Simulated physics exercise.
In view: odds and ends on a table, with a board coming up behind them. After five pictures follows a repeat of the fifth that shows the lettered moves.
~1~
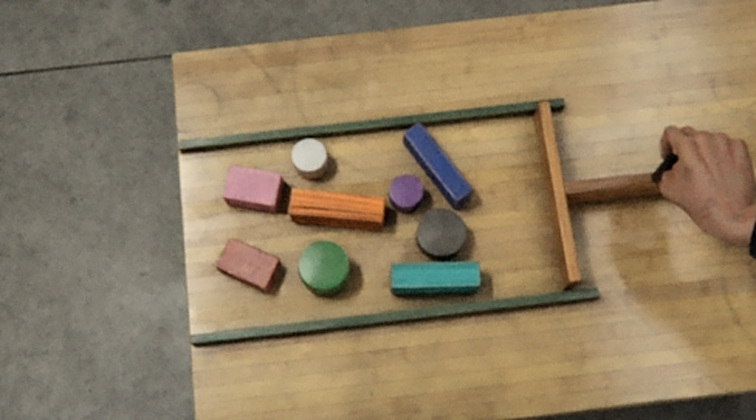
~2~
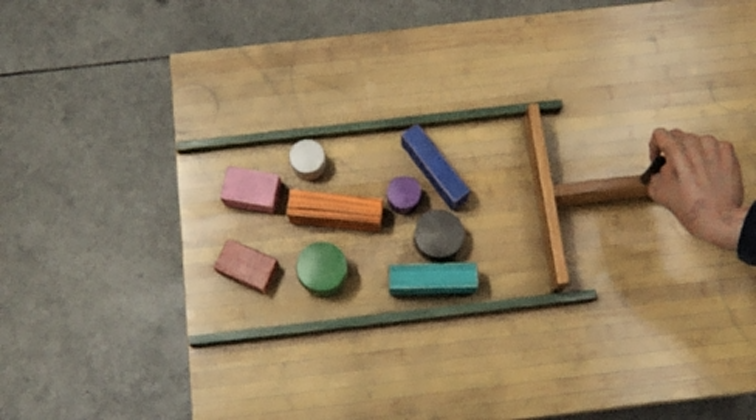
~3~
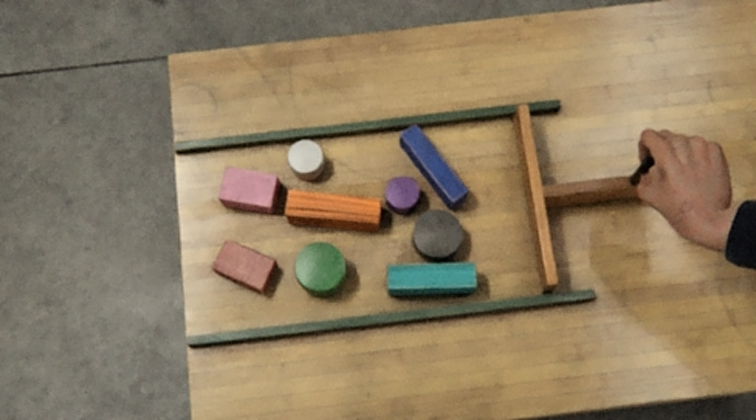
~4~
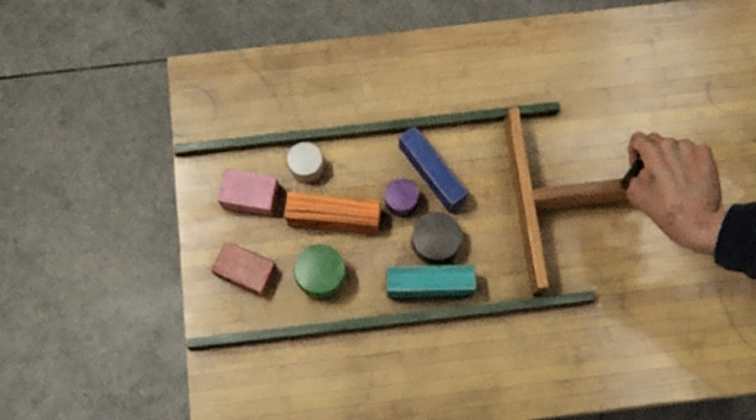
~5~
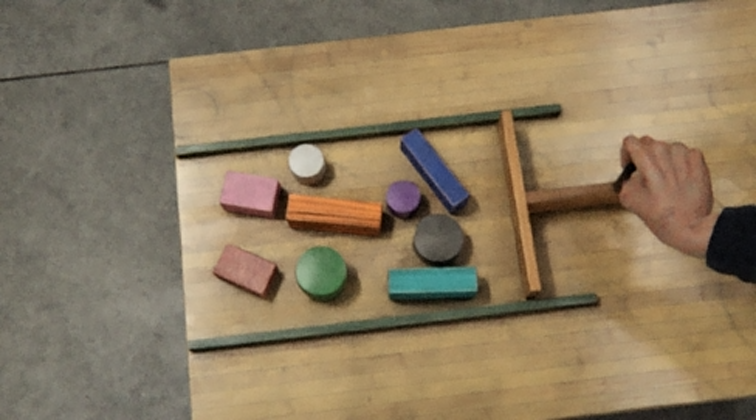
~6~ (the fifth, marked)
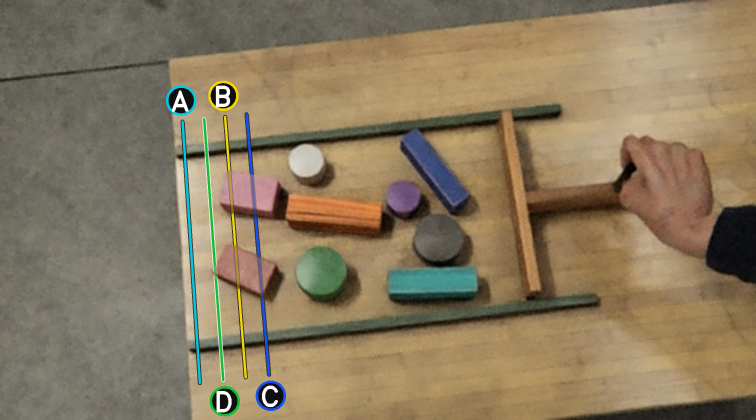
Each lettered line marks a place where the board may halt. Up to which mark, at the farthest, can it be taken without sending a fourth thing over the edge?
No farther than C.
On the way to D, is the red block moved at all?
By then, yes.
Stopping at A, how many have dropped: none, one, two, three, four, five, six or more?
By then, six or more.
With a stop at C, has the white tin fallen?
No.
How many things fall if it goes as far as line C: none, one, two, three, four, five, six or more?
In all, two.
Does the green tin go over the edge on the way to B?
Yes.
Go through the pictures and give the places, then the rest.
The first frame shows pink block (253, 189); turquoise stick (435, 278); white tin (310, 160).
The second frame shows board (548, 191); blue stick (435, 168).
The third frame shows board (538, 192); purple tin (402, 195).
The fourth frame shows board (528, 195); orange stick (333, 213).
The fifth frame shows board (521, 198); pink block (251, 195); turquoise stick (432, 283); white tin (307, 165).
On the marked copy, A at (191, 247); B at (235, 242); C at (257, 240); D at (213, 245).
With C. Early on, board (426, 209); turquoise stick (385, 293); orange stick (320, 221).
Further on, board (330, 220); pink block (185, 182); red block (207, 274).
At the end, board (258, 228); pink block over the edge; red block over the edge; two fallen.
As for the rest, A drops nine; B drops four; D drops seven.
